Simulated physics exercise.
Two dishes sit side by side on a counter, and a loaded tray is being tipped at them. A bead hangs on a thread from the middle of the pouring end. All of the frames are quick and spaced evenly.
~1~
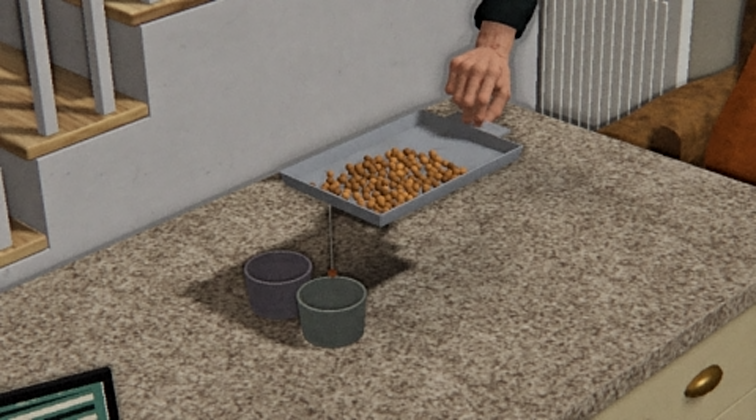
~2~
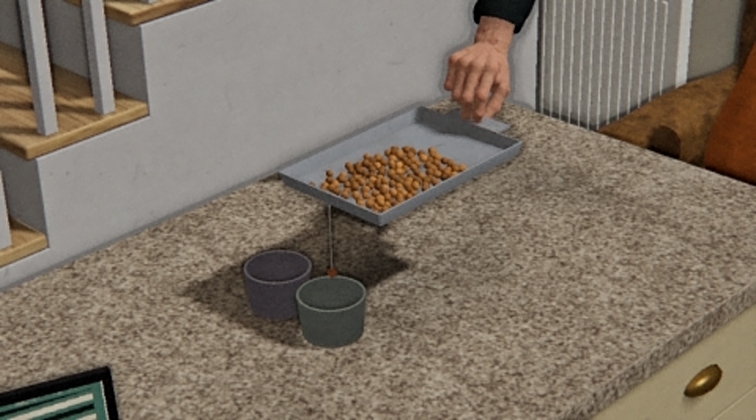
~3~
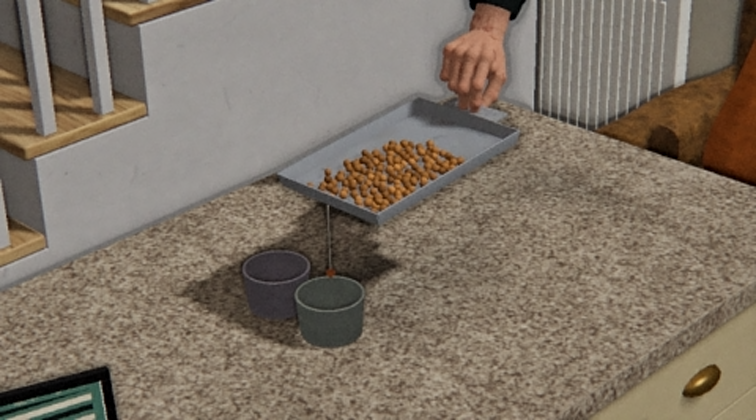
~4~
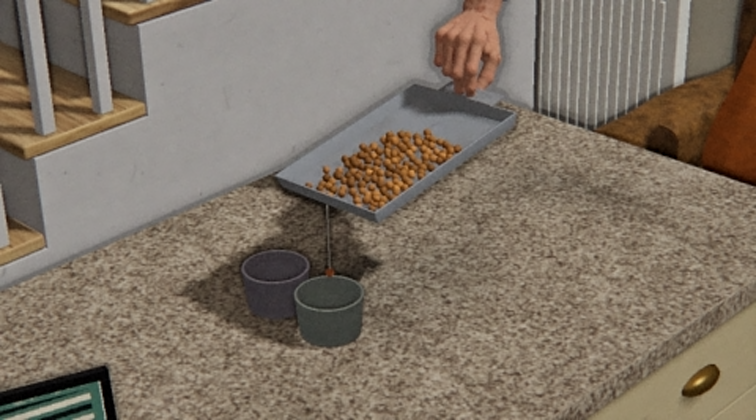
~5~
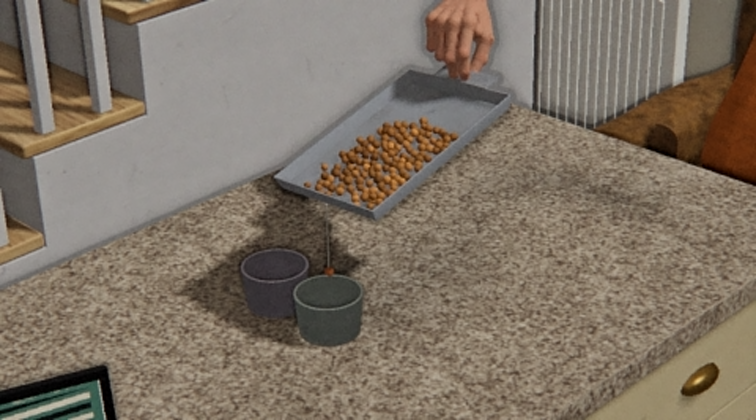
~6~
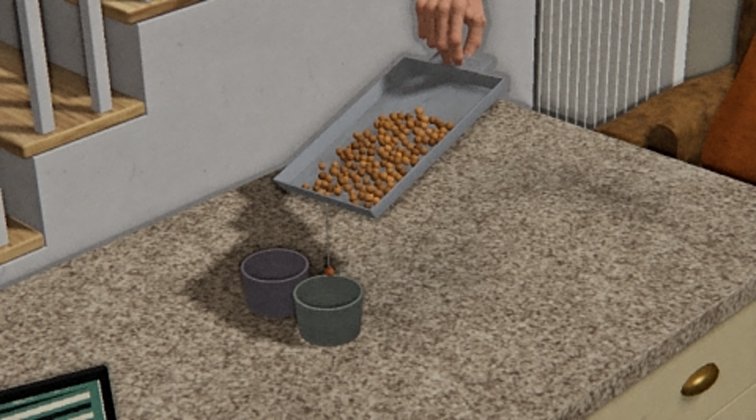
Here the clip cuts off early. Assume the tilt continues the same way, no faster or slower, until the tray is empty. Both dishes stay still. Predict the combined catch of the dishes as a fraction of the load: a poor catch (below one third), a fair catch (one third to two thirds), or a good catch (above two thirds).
A fair catch.
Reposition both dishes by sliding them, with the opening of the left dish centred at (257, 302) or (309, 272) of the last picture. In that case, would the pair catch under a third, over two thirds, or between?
In order: Less than a third, then below one third.
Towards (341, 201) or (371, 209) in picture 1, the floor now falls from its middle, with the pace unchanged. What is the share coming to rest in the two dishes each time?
First case around 20 per cent, second case 20 per cent.
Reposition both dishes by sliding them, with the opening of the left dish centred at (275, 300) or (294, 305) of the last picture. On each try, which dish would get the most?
Attempt 1: The one on the left side. Attempt 2: The one on the left side.
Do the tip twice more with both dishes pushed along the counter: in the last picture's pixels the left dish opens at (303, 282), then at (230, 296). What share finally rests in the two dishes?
About 30 per cent, then about 20 per cent.
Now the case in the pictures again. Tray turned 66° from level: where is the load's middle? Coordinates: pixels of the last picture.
In the last view the centre sits at roughly (328, 165).
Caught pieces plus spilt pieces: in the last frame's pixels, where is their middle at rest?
Somewhere around (282, 321) in the final view.
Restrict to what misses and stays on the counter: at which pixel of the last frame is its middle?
Estimated middle: Around (259, 341).
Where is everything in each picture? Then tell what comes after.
Corners of the pouring end near (285, 171) and (381, 213), level; middle of the load near (395, 180), roasted chickpeas; left dish near (255, 294); right dish near (308, 322); bead on its thread near (333, 273), in the first frame.
Corners of the pouring end near (284, 171) and (380, 212), level; middle of the load near (394, 178), in the second frame.
Corners of the pouring end near (282, 173) and (378, 211), tipped barely, lowest at the left corner; middle of the load near (392, 174), in the third frame.
Corners of the pouring end near (280, 174) and (375, 210), tipped a little, lowest at the left corner; middle of the load near (390, 168), in the fourth frame.
Corners of the pouring end near (279, 176) and (373, 208), tipped clearly, lowest at the left corner; middle of the load near (387, 161), in the fifth frame.
Corners of the pouring end near (278, 178) and (371, 207), tipped clearly, lowest at the left corner; middle of the load near (384, 156); left dish near (251, 292); right dish near (305, 320), in the sixth frame.
Shortly afterwards, tray tipped steeply; all but a few on the tray; only a few in the left dish; only a few in the air.
Next, tray tipped past a quarter turn; all but a few on the tray; a little in the left dish; only a few outside both; only a few in the air.
Some moments later, tray tipped past a quarter turn; a little in the right dish; near a third in the left dish; near half outside both.
In the end, tray tipped past a quarter turn; a little in the right dish; near a third in the left dish; near half outside both.
